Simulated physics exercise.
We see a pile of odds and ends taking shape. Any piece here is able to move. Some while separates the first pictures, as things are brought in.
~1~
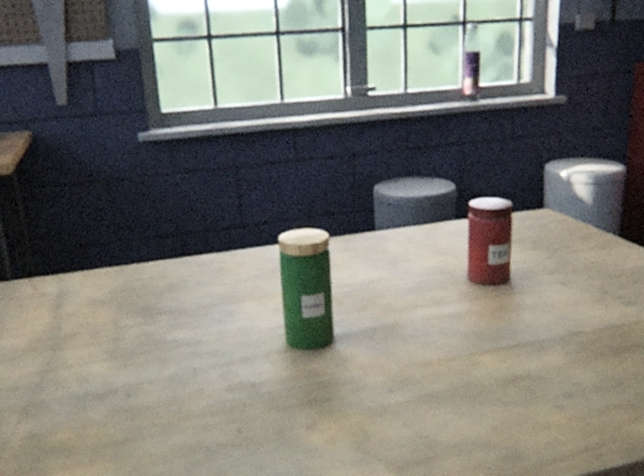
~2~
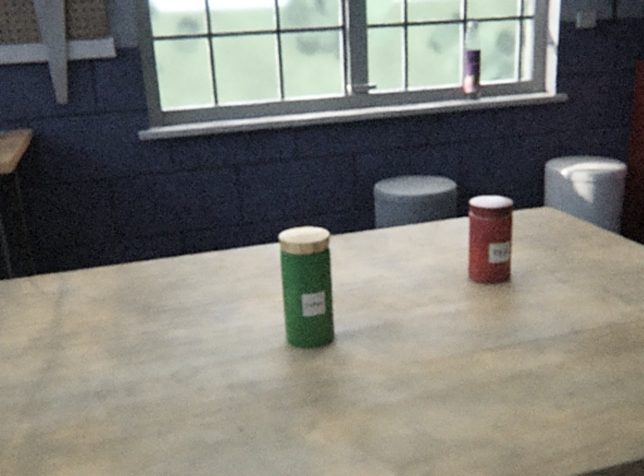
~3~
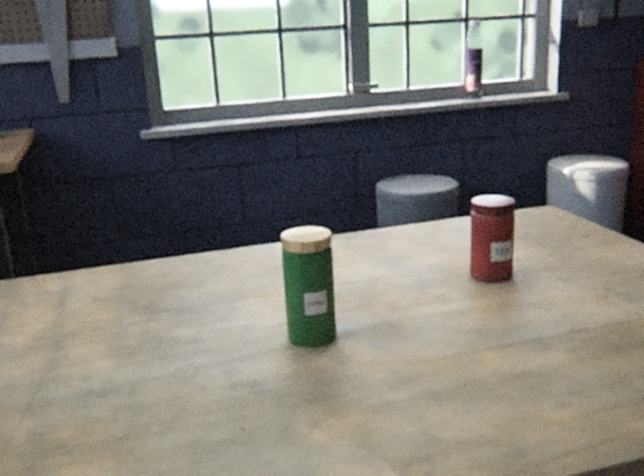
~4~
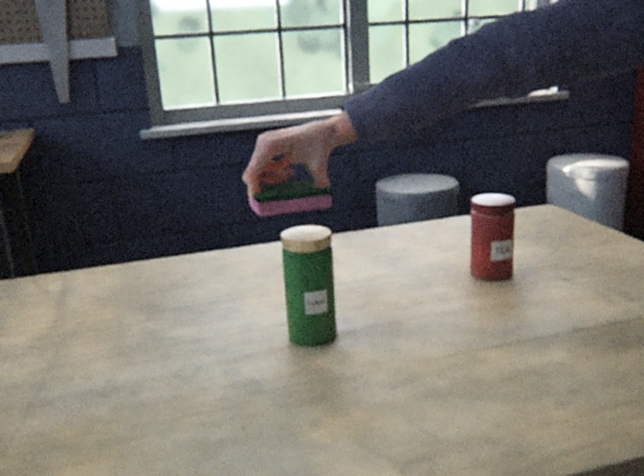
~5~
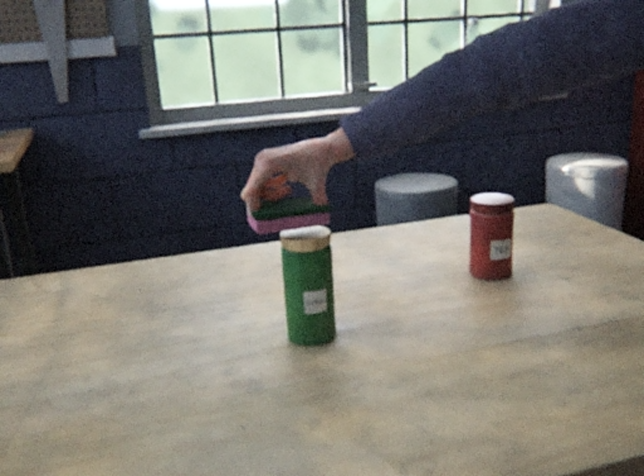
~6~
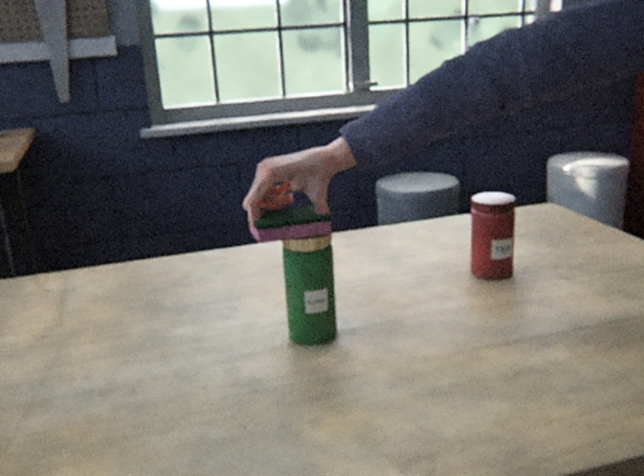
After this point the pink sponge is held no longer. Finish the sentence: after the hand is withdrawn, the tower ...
The tower stays upright.
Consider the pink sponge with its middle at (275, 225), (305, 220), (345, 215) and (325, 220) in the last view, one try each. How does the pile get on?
Well, the first time it tips over, the second time it stays intact, the third time it tips over, and the fourth time it stays intact.
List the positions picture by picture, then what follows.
In the first frame, the last thing is not in view yet; green jar (307, 289).
In the second frame, the last thing is not in view yet; green jar (307, 287).
In the third frame, the last thing is not in view yet; green jar (309, 286).
In the fourth frame, still above its spot; pink sponge (290, 198); green jar (309, 286).
In the fifth frame, still above its spot; pink sponge (288, 215); green jar (309, 285).
In the sixth frame, in place under the hand; pink sponge (290, 224); green jar (310, 285).
Then, 0.50 s after the last picture, nothing has stirred.
Then, 1.30 s after the last picture, pink sponge resting near (290, 225).
At rest, all 3 in place. Seen from the same camera at the end, pink sponge near (290, 225). The pile stays up.
